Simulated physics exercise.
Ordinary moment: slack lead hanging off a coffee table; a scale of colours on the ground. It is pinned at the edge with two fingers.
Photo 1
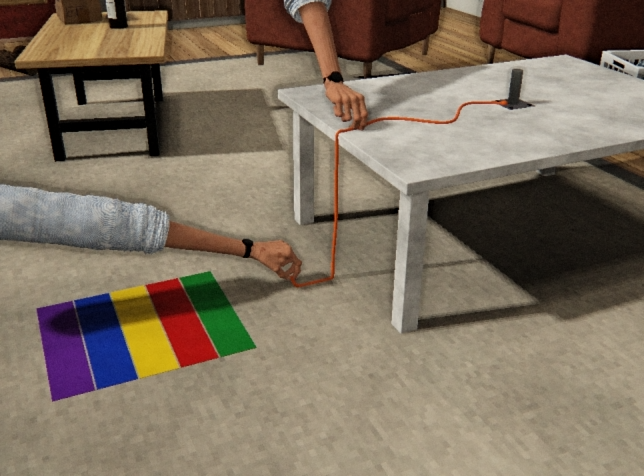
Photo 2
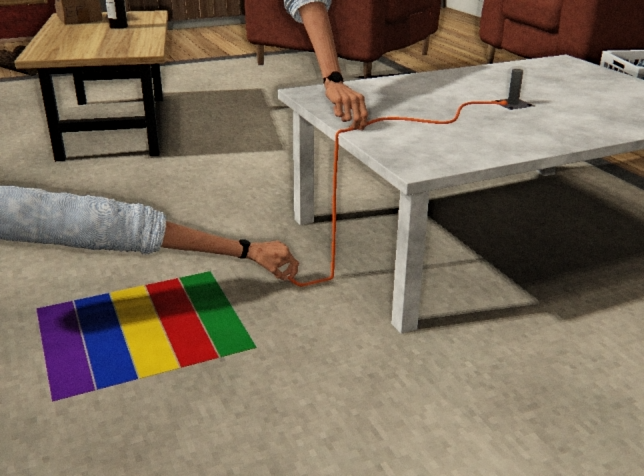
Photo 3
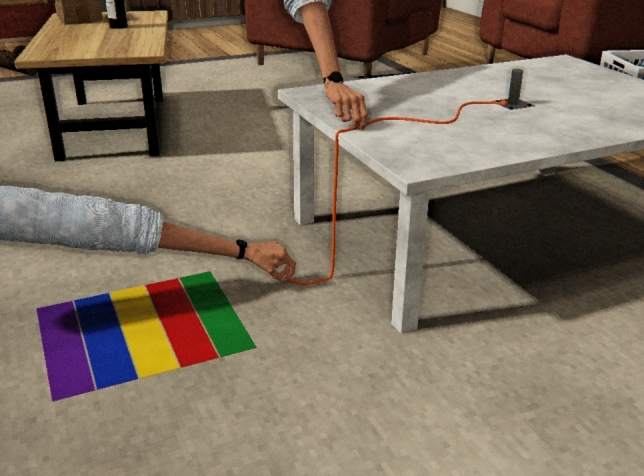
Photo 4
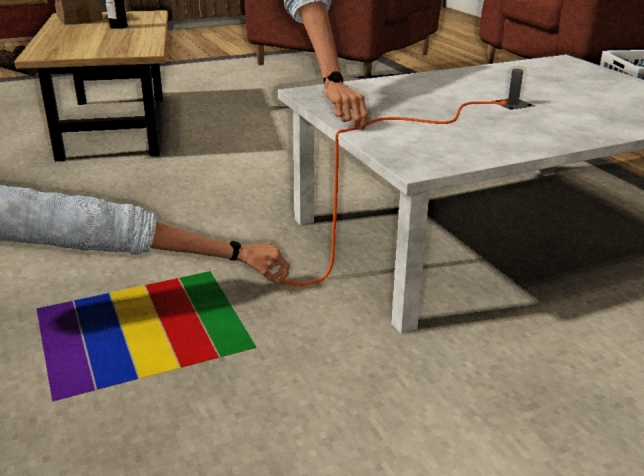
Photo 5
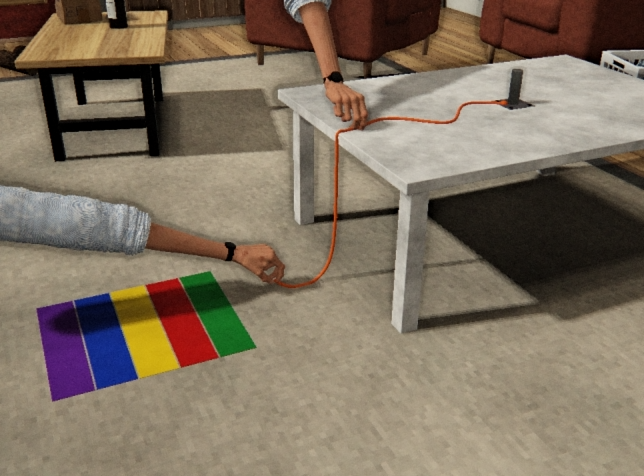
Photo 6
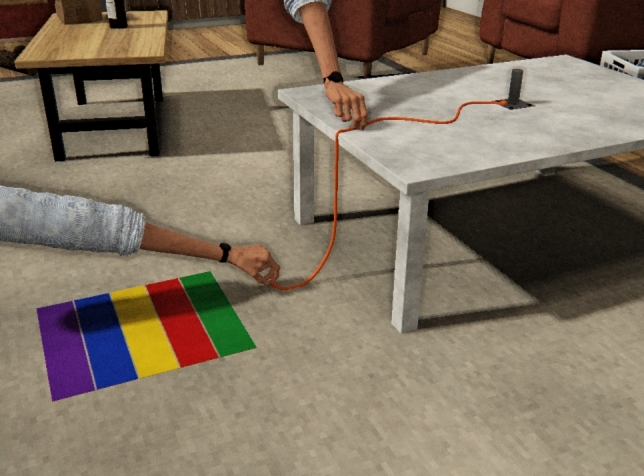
In a carpeted lounge with dark red armchairs and a wooden table behind, a fixed camera looks down on a pale grey coffee table. An orange lead runs from a small dark upright object across the tabletop, under one hand's fingers at the edge, and down to another hand beside purple, blue, yellow, red and green stripes. The lower hand draws the lead's end slightly left, and the hanging part curves gently.
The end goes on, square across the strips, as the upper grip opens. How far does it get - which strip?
Yellow.
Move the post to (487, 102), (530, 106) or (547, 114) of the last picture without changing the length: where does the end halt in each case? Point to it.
First try about (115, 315), second about (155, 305), third about (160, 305).
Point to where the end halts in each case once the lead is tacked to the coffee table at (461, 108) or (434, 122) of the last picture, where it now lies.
About (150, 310) and (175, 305).
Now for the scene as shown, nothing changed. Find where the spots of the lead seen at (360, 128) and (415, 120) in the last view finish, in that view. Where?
They end up around (329, 141) and around (390, 124).
Soon after, end near (220, 293); over green.
After that, end near (172, 304); over red.
At the stop, end near (142, 310); over yellow. It gets as far as the yellow strip.
